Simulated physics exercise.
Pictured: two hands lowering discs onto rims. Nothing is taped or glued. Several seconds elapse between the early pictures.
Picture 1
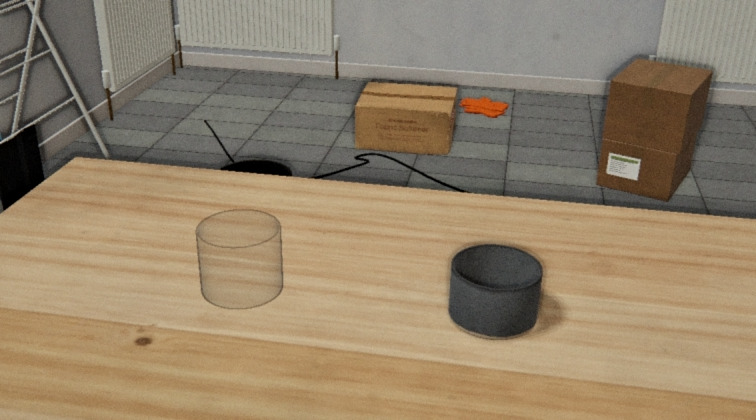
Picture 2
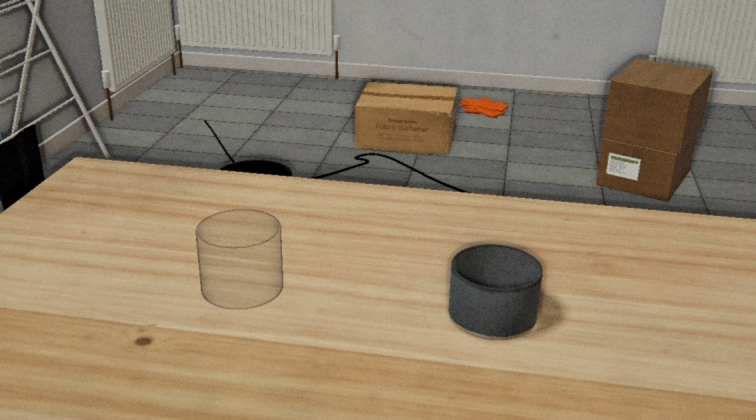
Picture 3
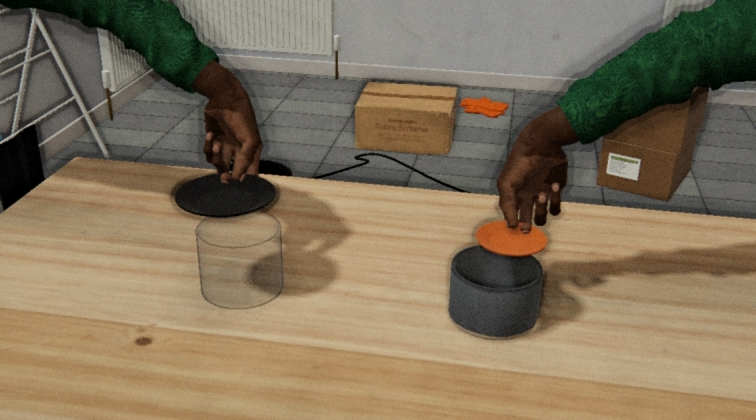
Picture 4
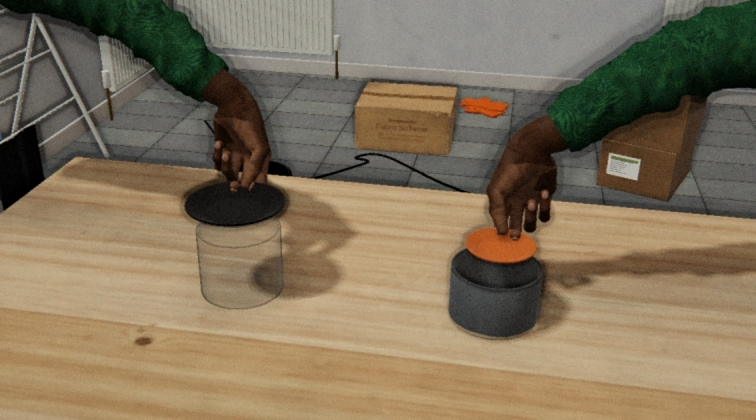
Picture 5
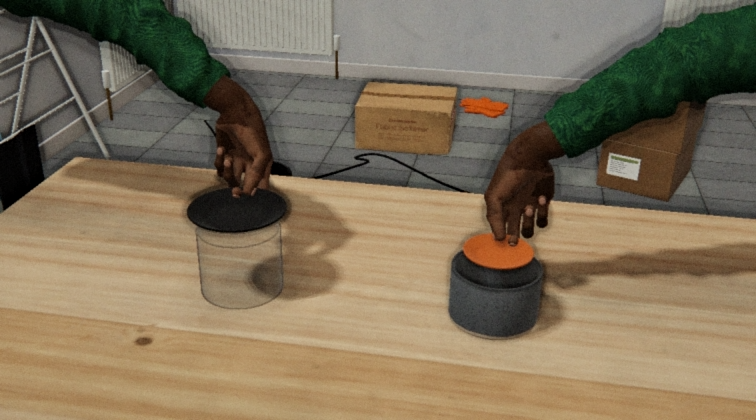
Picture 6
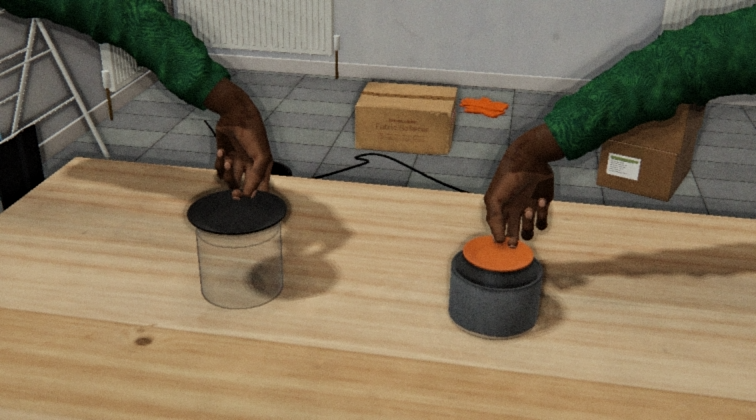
Two hands in green sleeves lowering a black disc onto a clear glass and an orange disc onto a dark container.
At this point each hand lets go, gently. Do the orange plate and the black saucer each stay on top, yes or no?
Answers - orange plate: No; black saucer: Yes.
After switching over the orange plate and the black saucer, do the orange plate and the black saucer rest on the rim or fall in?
For the orange plate, it drops in; for the black saucer, it perches on top.
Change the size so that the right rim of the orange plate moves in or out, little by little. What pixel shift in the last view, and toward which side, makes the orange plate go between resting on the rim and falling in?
About 8 pixels to the right.
Then, 0.12 s on from there, orange plate displaced a little near (496, 275); black saucer sitting on the rim near (238, 222).
In the end, the orange plate slips past the rim, near (493, 309); the black saucer works as a lid, near (238, 222).
